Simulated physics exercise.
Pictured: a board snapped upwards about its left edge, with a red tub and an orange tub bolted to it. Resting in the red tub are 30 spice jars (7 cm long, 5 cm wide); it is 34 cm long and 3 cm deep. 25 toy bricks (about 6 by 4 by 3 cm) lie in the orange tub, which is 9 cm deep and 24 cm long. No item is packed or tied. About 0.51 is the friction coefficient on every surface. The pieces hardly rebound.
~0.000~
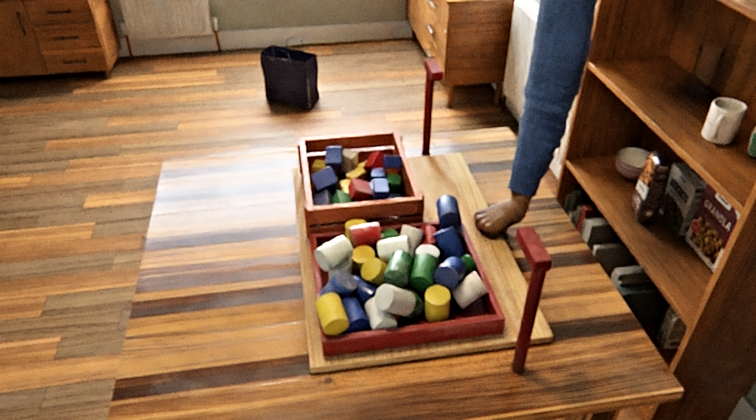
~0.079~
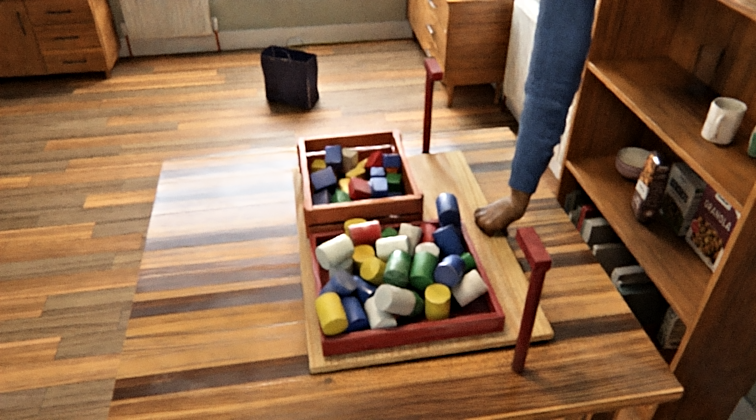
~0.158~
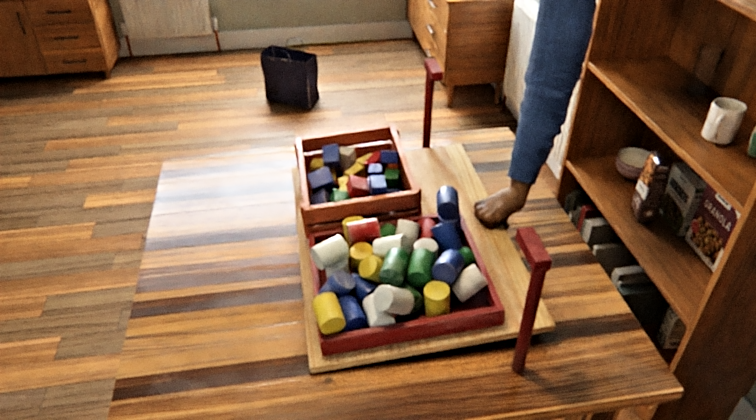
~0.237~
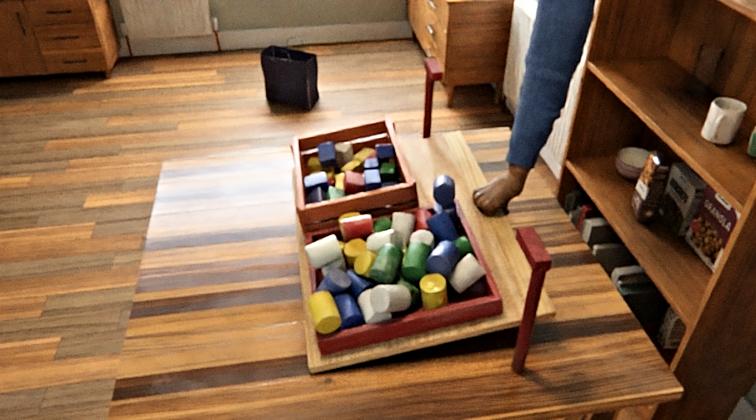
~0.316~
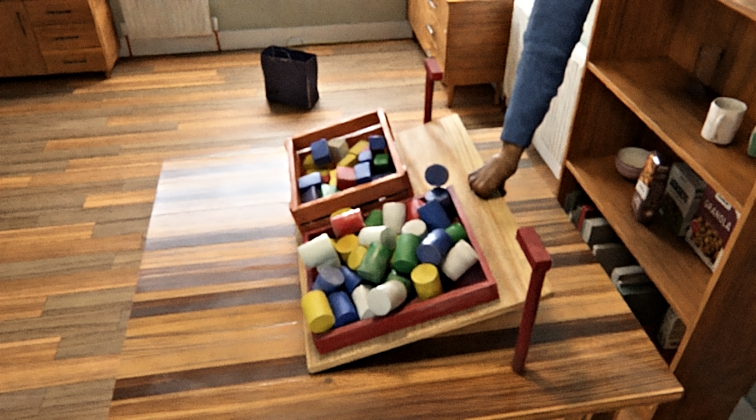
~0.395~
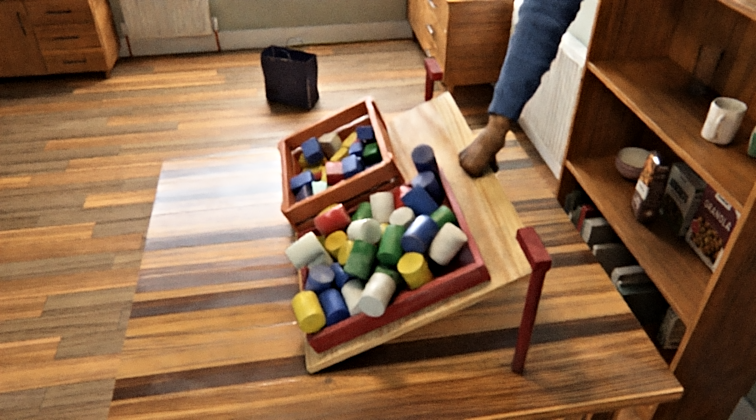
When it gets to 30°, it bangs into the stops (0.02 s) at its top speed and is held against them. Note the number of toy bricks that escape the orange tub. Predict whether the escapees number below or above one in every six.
Below.
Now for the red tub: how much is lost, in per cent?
Red tub, 30 in a hundred gone.
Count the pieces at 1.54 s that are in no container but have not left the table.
I'd say close to 8 in all.
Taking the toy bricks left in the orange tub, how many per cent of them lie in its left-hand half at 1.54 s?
Around 80 per cent.
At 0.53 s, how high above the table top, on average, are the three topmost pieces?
I'd say near 26 cm.
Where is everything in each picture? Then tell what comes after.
In the first frame (each is followed by its nearest rim corner in this view), orange tub (its farthest corner), (393, 132); red tub, (329, 338); 0° from level; none out.
The second frame shows orange tub, (392, 130); red tub, (328, 338); 1° from level.
The third frame shows orange tub, (389, 126); red tub, (326, 338); 4° from level.
The fourth frame shows orange tub, (385, 119); red tub, (323, 337); 9° from level.
The fifth frame shows orange tub, (377, 110); red tub, (319, 337); 16° from level.
The sixth frame shows orange tub, (364, 99); red tub, (313, 336); 24° from level; none out.
After 0.43 s, the board meets the red stops.
After 0.53 s, tilt 30°; red tub 26 in, 4 out and orange tub 25 in, 0 out.
After 0.67 s, tilt 30°; red tub 24 in, 6 out and orange tub 25 in, 0 out.
After 0.93 s, tilt 30°; red tub 22 in, 8 out and orange tub 25 in, 0 out.
Outcome (at 1.54 s), red tub 21 in, 9 out and orange tub 25 in, 0 out. Asked share, 0 of 25, 0 per cent.
